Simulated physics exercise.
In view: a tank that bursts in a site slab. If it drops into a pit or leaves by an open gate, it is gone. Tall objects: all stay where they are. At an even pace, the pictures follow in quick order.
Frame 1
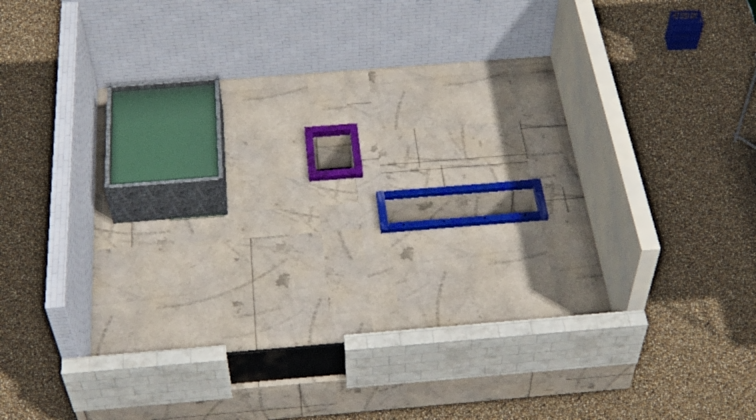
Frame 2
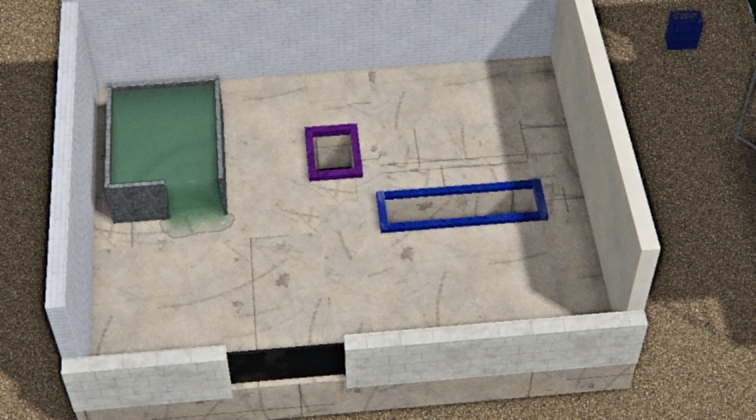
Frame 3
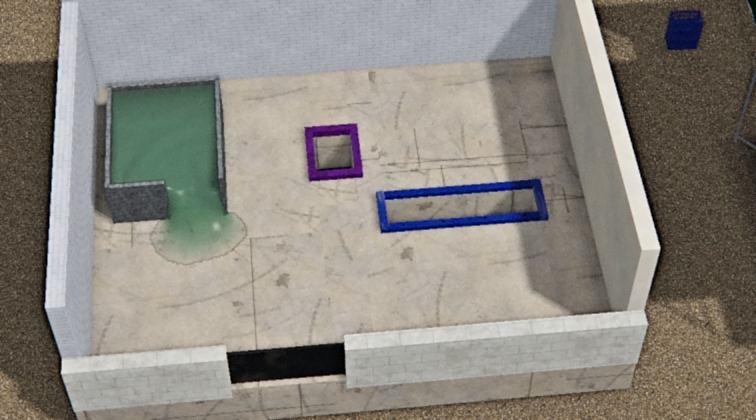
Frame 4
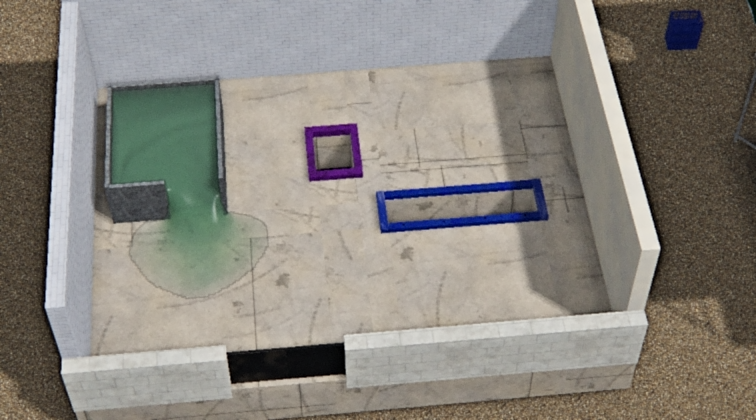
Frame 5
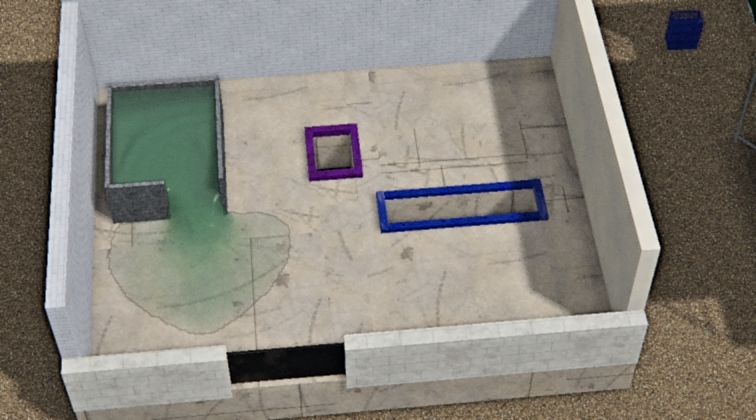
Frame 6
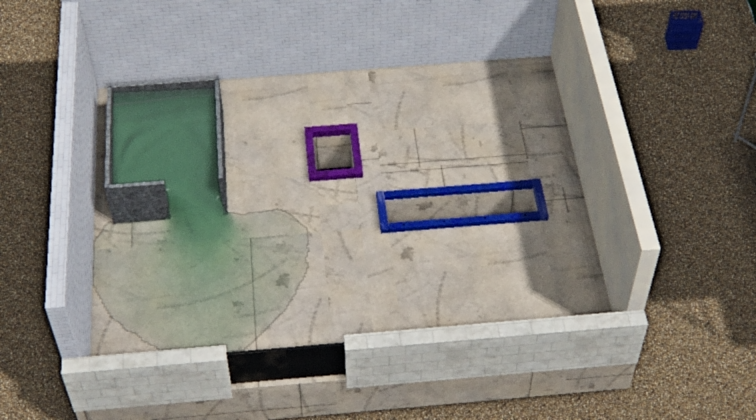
Green water poured out through a gap in the front of a gray open tank and spread in a widening puddle across the pale floor toward the viewer, while the purple and blue rectangles stayed dry.
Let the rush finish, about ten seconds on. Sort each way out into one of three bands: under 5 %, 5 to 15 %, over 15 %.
Sorted: Gate - under 5 %; purple pit - under 5 %; blue pit - under 5 %.
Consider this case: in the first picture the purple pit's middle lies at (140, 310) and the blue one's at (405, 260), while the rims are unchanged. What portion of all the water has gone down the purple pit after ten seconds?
Roughly 6 per cent ends up in the purple pit.
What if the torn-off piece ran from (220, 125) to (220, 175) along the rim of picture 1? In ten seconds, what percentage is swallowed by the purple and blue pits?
The purple pit gets 15 per cent and the blue pit 8 per cent.
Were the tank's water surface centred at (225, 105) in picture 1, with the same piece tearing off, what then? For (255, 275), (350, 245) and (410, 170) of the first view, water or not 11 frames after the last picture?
Going through the three spots, I'd say swamped, swamped, high and dry.
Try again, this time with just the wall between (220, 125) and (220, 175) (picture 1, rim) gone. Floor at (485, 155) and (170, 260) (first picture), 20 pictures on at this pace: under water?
Lab note, in order - inundated; left bare.
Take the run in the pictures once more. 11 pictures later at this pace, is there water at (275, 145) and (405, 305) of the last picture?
One after the other: Left dry, waterlogged.
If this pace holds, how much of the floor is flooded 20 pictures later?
45 %.
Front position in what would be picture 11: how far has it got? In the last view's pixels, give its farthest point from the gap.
The farthest wet spot is near (362, 363).
A moment on, water covers 25 % of the floor; the gate 0 %, the purple pit 0 %, the blue pit 0 %.
Next, water covers 35 % of the floor; the gate 0 %, the purple pit 0 %, the blue pit 0 %.
Then, water covers 45 % of the floor; the gate 0 %, the purple pit 0 %, the blue pit 0 %.
Later, water covers 65 % of the floor; the gate 0 %, the purple pit 0 %, the blue pit 0 %.
In the end, water covers 85 % of the floor; the gate 0 %, the purple pit 0 %, the blue pit 1 %.
